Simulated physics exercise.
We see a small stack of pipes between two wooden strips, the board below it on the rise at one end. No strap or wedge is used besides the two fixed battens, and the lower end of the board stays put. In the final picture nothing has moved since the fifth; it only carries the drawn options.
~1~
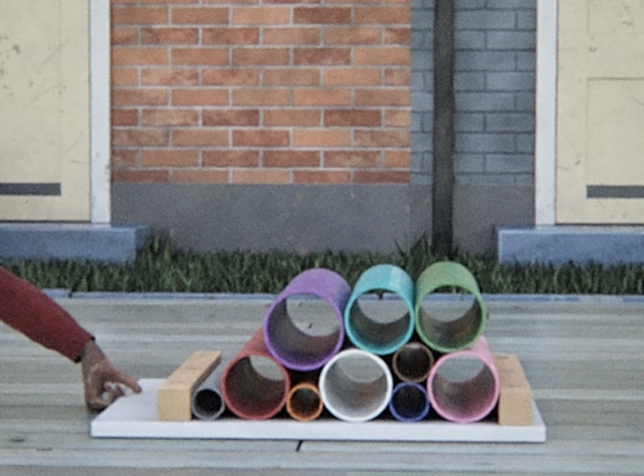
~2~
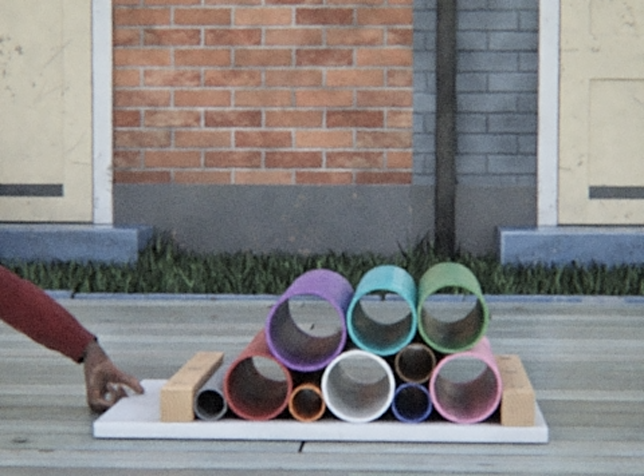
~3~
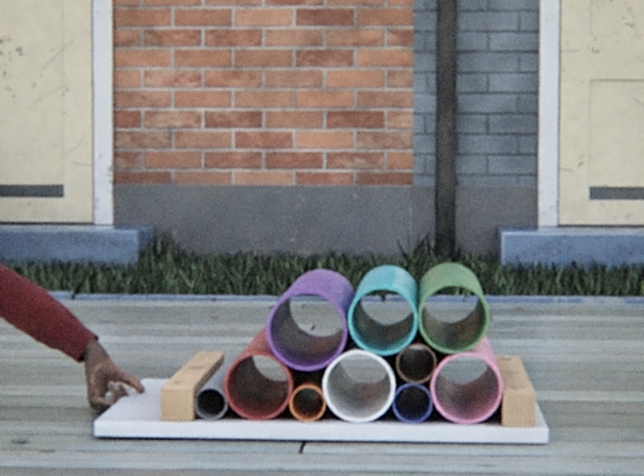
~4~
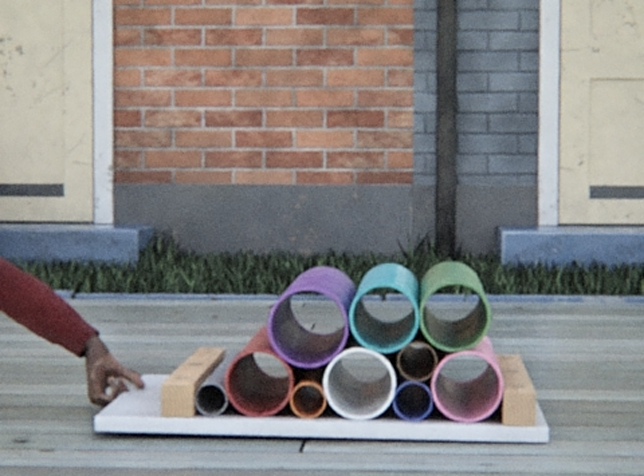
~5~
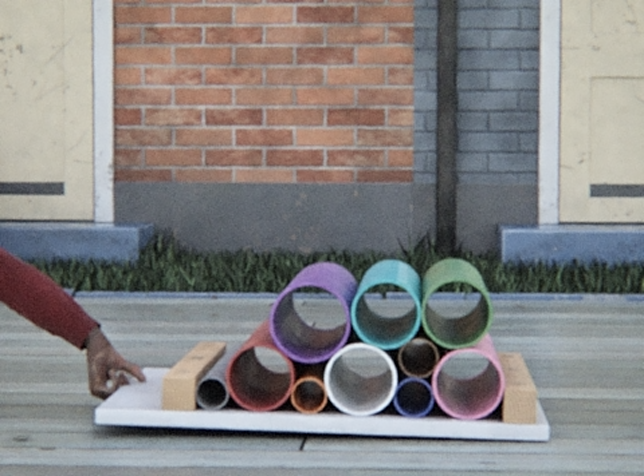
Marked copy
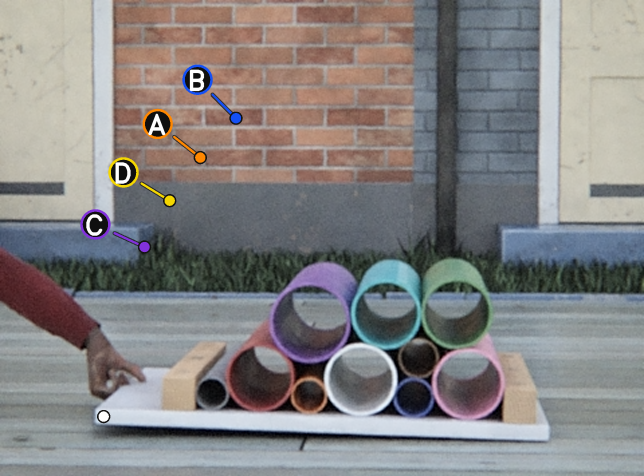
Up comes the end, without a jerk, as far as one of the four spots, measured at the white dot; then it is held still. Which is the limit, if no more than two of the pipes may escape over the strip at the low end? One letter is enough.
At most to A.
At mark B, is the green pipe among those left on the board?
No, with B.
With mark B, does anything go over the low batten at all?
Yes, at B.
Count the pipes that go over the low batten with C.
It comes to one.
On the marked copy, A at (201, 157); B at (236, 118); C at (144, 247); D at (170, 201); the white dot at (104, 417).
With A. Early on, board at 20°.
Further on, board at 38°.
At the end, board at 38°, two over the low batten (turquoise, green).
As for the rest, B three over the low batten (purple, turquoise, green); C one over the low batten (green); D one over the low batten (green).
